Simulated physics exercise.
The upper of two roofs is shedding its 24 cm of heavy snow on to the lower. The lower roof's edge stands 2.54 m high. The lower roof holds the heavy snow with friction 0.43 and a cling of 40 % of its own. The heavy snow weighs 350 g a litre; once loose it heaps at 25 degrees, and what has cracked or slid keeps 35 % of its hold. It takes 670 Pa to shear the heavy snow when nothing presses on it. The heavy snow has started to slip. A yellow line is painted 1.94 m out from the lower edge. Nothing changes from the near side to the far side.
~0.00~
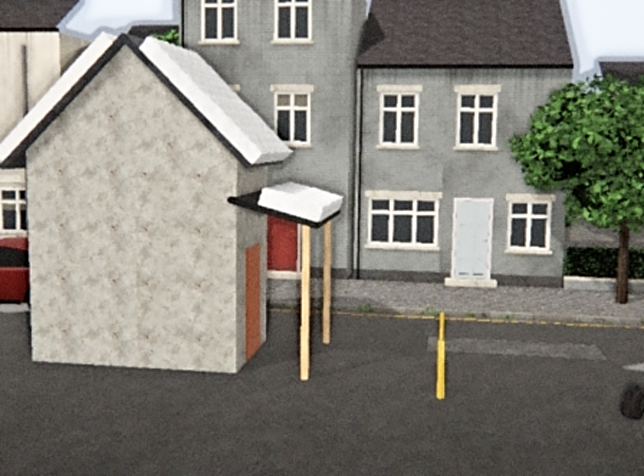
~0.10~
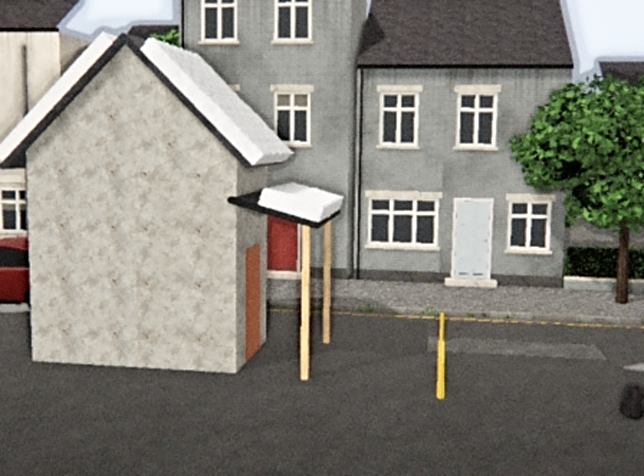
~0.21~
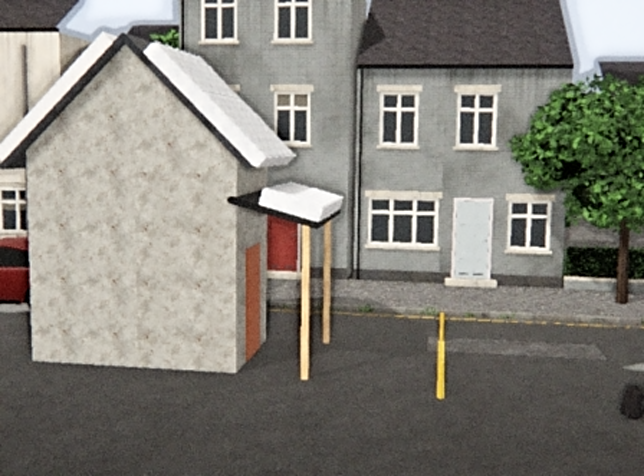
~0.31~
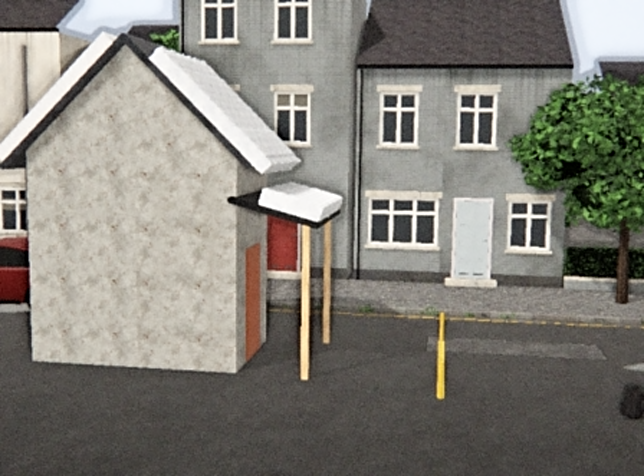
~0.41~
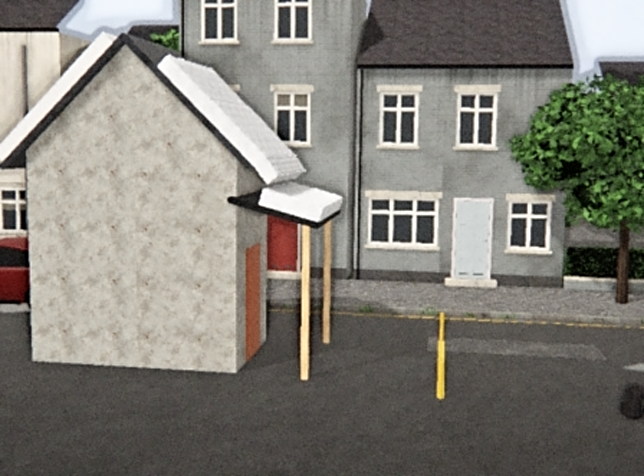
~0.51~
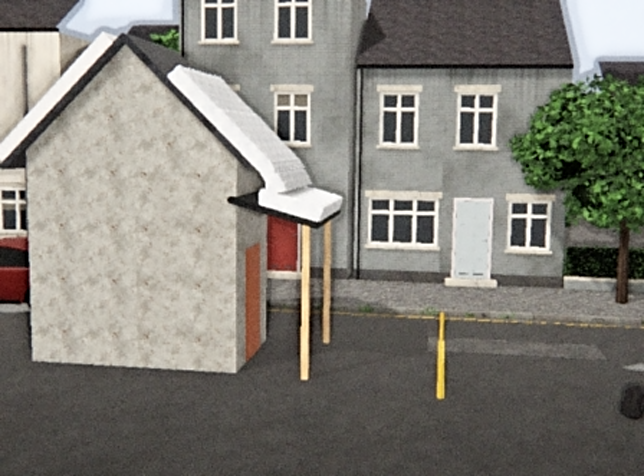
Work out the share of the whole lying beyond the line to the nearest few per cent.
It comes to some 26 %.
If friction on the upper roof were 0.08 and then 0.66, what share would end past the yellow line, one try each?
In that order: 30 %, 1 %.
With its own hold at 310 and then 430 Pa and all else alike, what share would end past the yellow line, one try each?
In that order: 35 %, 35 %.
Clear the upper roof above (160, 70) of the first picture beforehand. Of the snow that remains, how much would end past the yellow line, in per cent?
It would be near 12 %.
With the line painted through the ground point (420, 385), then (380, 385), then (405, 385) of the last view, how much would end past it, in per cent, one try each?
In turn about 35 %, 55 %, 45 %.
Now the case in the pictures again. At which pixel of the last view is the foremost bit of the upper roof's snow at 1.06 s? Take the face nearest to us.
Around (358, 227).
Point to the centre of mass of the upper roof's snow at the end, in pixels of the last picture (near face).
At about (403, 340).
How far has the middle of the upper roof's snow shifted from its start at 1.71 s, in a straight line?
Roughly 4.0 m.
By 1.06 s, none is below the lower edge and 0 % is past the line.
By 1.71 s, 60 % is below the lower edge and 4 % is past the line.
By 2.35 s, 70 % is below the lower edge and 26 % is past the line.
By 3.00 s, 73 % is below the lower edge and 26 % is past the line.
By 4.50 s, at the end, 74 % is below the lower edge and 26 % is past the line.
